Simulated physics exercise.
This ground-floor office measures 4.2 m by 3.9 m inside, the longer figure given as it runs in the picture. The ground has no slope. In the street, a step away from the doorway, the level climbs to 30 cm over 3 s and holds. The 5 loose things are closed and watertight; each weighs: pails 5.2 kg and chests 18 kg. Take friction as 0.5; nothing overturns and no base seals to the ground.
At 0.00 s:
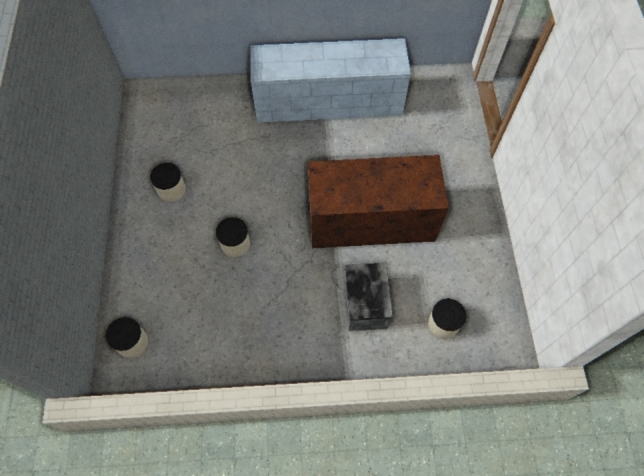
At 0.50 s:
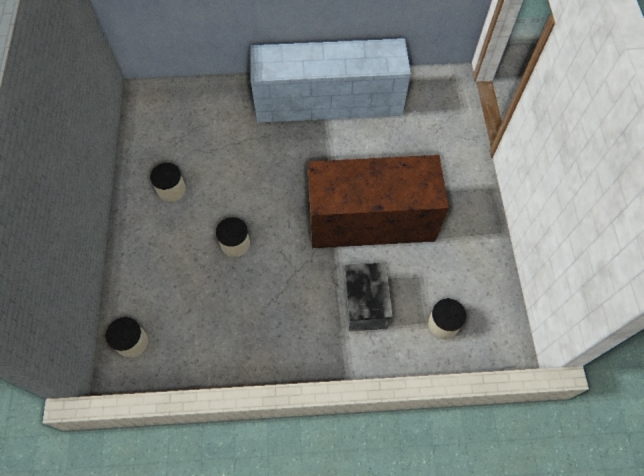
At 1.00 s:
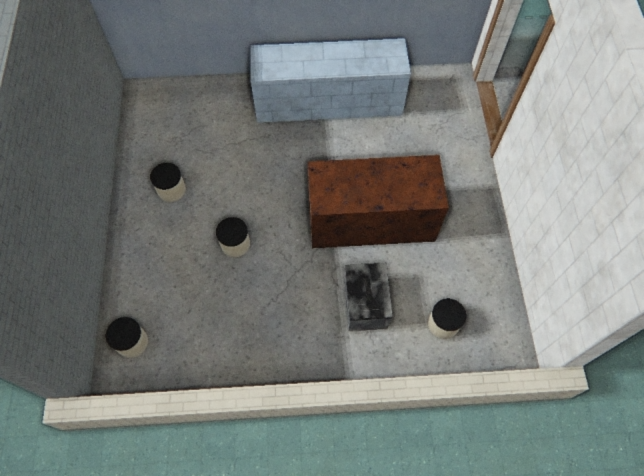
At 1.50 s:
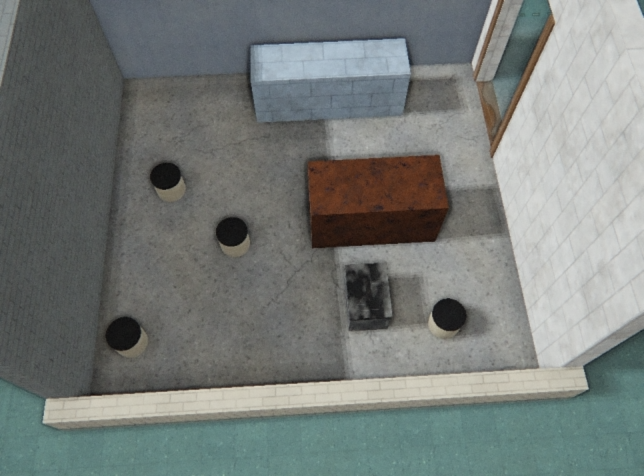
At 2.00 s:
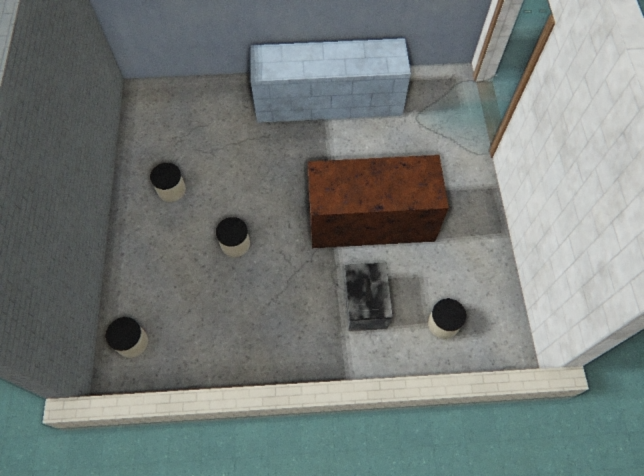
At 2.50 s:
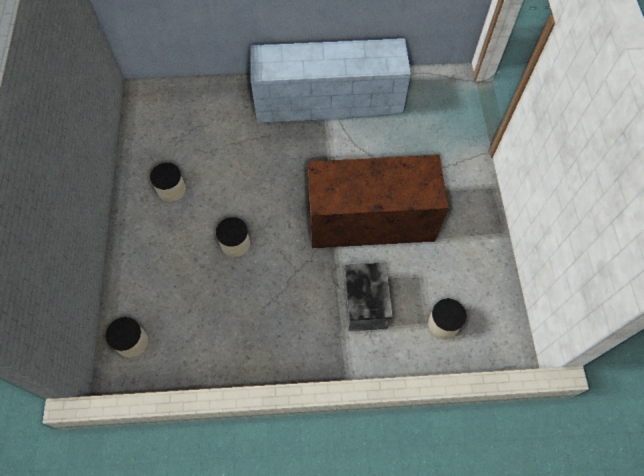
Greenish-blue water covered the ground outside a small walled room, then slipped in through the doorway at the upper right and spread across the nearby floor, while the blocks and black-topped pails inside stayed still.
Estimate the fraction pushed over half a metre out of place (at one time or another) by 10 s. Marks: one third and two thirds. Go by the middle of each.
Share: Between one and two thirds.
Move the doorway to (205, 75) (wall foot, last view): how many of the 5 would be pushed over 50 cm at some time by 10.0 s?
In that case 5 of them.
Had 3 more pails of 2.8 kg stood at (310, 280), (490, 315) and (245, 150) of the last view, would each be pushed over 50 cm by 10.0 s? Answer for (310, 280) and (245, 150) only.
In that order: Under, past it.
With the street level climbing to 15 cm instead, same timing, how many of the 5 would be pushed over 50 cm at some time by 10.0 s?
Then 0.
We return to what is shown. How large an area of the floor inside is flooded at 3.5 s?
Roughly 4.5 m2.
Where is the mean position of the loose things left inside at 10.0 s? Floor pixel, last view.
At about (343, 291).
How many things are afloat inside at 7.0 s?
0 of them.
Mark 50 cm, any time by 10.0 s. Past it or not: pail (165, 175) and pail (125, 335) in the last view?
In that order: Over, past it.
After 3.5 s 0 of 5 are over 50 cm from their spots; 0 afloat.
After 4.5 s 0 of 5 are over 50 cm from their spots; 0 afloat.
After 7.0 s 1 of 5 are over 50 cm from their spots; 0 afloat.
After 10.0 s 3 of 5 are over 50 cm from their spots, and 3 have been at some point; 3 afloat.
